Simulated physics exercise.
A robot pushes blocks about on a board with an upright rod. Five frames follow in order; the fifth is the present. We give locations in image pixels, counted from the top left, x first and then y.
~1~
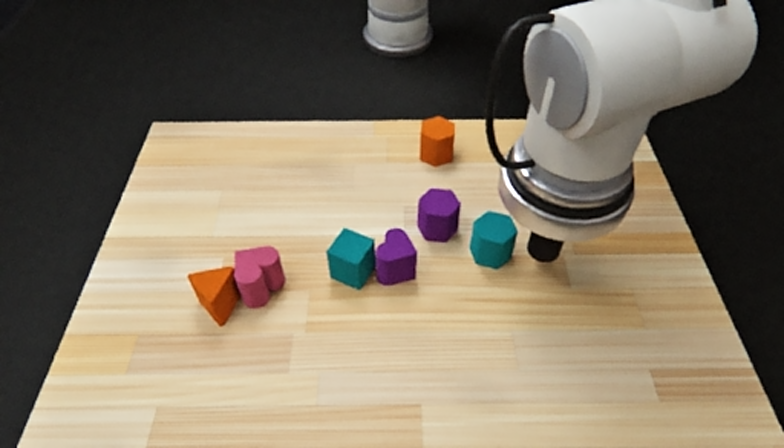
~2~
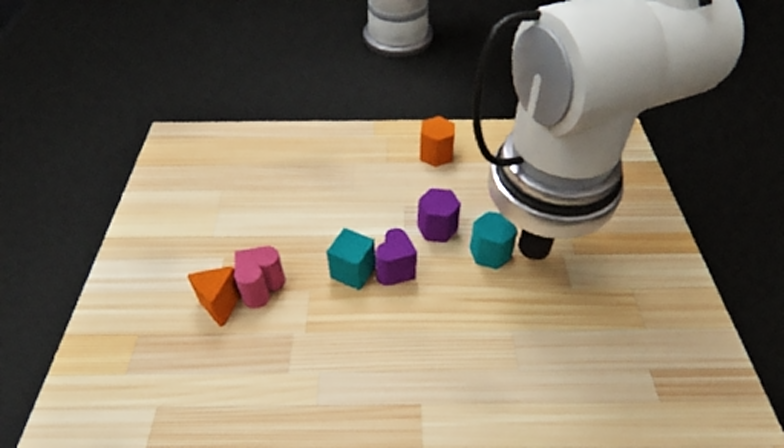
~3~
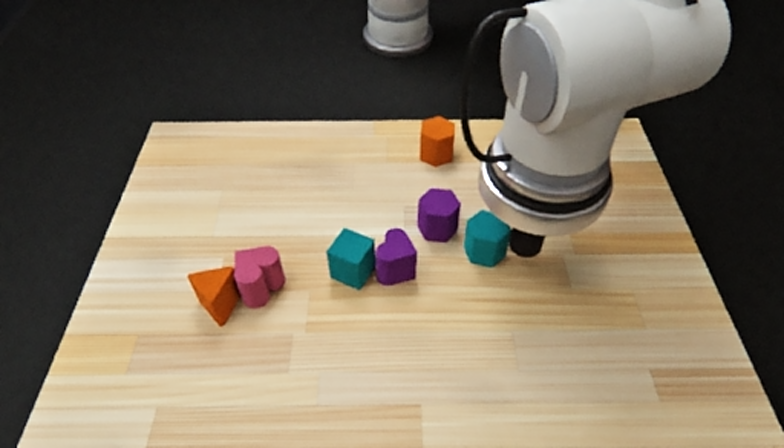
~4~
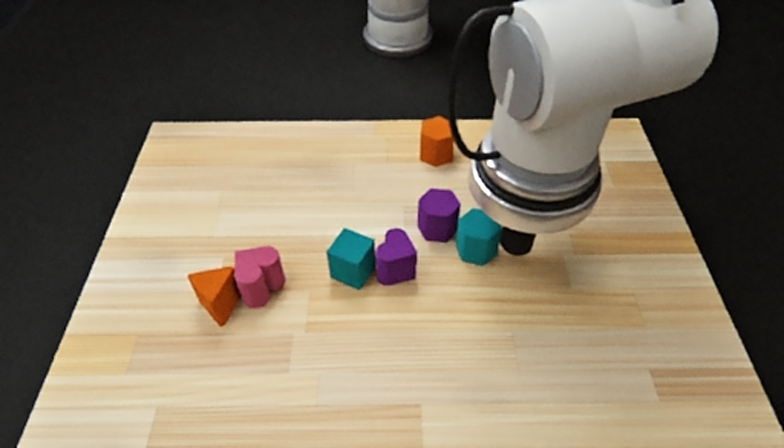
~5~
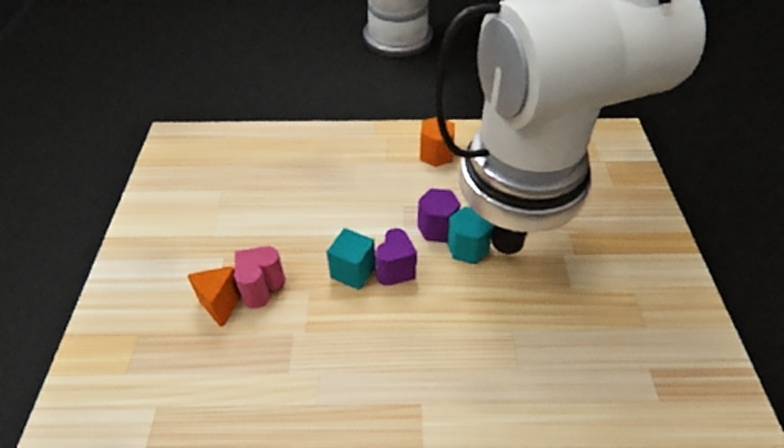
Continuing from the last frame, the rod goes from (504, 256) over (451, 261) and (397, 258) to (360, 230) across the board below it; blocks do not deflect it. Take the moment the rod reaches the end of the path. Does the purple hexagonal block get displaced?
In short: Yes.
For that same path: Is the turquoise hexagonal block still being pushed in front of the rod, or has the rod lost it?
That block remains ahead.
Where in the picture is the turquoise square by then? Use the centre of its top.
I'd expect the centre of its top face to be at (323, 249).
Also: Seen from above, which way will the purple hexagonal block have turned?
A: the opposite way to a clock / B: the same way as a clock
My pick is B.
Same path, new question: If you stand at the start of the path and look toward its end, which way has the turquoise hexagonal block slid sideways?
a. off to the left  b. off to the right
The correct letter is b.
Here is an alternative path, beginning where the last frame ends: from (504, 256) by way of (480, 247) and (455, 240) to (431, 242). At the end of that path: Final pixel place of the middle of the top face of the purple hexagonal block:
Around (383, 179).
The first path, step by step. One third of the way, rod at (453, 247); purple hexagonal block at (416, 190), turned 45° clockwise; turquoise hexagonal block at (423, 218), turned 35° clockwise.
Two thirds of the way, rod at (397, 244); turquoise square at (333, 247); purple heart at (370, 247); purple hexagonal block at (410, 186), turned 75° clockwise; turquoise hexagonal block at (381, 207), turned 85° clockwise.
At the end, rod at (359, 216); turquoise square at (323, 249); purple heart at (361, 245), turned 25° anticlockwise; purple hexagonal block at (410, 186), turned 75° clockwise; turquoise hexagonal block at (359, 178), turned 115° clockwise.
